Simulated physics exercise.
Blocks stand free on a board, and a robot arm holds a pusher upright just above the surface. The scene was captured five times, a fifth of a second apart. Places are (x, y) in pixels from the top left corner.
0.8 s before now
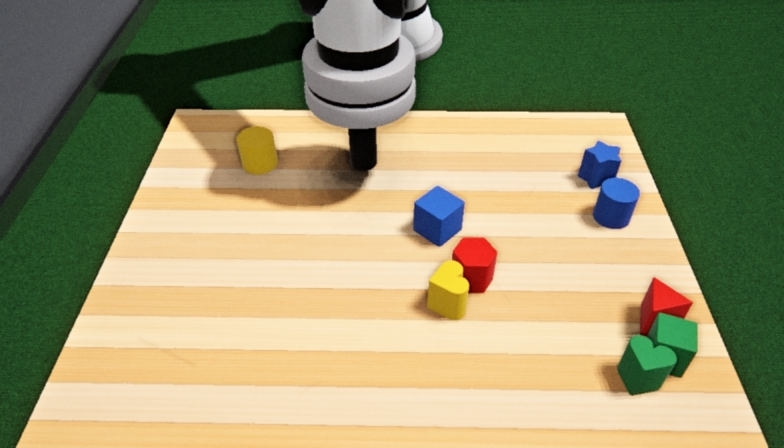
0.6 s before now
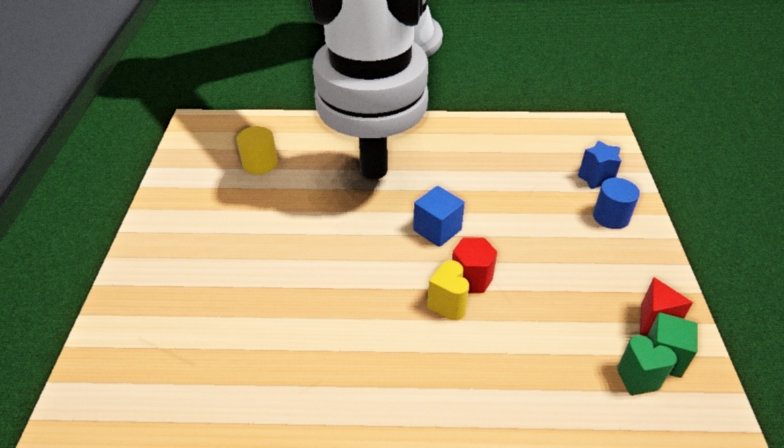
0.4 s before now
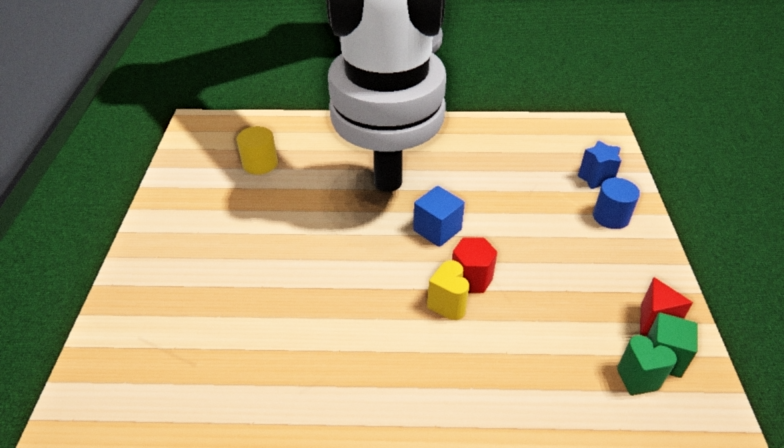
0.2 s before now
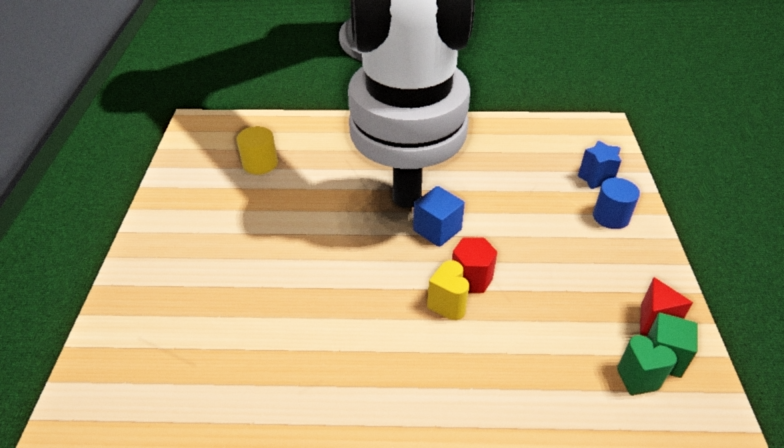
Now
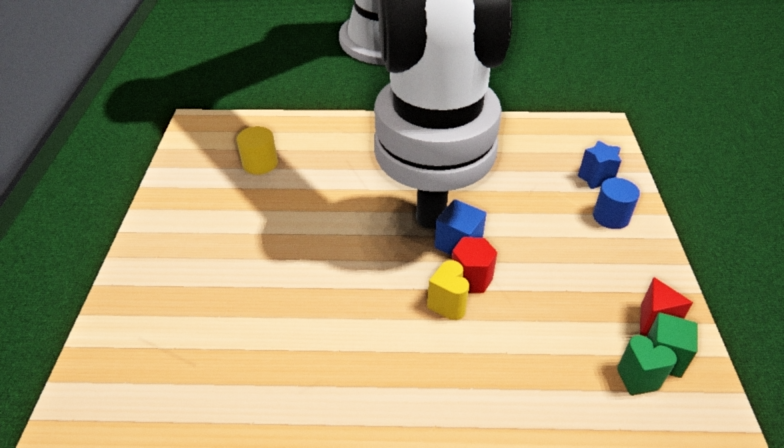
Robot arm moving its black pusher diagonally down and right across a wooden board, nudging a blue cube toward a red hexagon.
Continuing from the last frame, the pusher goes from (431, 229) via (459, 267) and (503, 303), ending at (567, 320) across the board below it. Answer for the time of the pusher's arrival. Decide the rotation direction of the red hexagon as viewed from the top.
Spins clockwise.
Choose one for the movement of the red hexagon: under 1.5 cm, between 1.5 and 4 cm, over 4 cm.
The red hexagon ends up quite far away, over 4 cm.
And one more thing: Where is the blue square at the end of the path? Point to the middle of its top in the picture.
My prediction: (501, 232).
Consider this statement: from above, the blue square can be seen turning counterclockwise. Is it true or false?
This is true.
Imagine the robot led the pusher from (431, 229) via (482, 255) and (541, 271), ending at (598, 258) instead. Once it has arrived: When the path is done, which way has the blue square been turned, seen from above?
From above, it looks like the blue square goes clockwise.
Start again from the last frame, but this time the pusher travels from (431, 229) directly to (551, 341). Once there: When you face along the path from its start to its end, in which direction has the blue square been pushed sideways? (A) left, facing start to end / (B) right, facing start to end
A: Left, facing start to end.
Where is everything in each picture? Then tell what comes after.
Lower end of the pusher at (364, 163), tops of blocks, yellow heart-shaped block at (450, 277), blue square at (440, 202), red hexagon at (475, 251), in the first picture.
Pusher at (374, 171), blocks as before, in the second picture.
Pusher at (388, 183), blocks as before, in the third picture.
Pusher at (407, 199), blocks as before, in the fourth picture.
Pusher at (431, 219), yellow heart-shaped block at (450, 277), blue square at (462, 216), red hexagon at (475, 251), in the fifth picture.
The first path, step by step. One third of the way, pusher at (461, 257); blue square at (498, 230), turned 30° anticlockwise; red hexagon at (486, 263), turned 35° clockwise.
Two thirds of the way, pusher at (505, 293); blue square at (501, 232), turned 45° anticlockwise; red hexagon at (535, 303), turned 35° clockwise.
At the end, pusher at (570, 310); yellow heart-shaped block not moved; blue square at (501, 232), turned 45° anticlockwise; red hexagon at (562, 322), turned 75° clockwise.
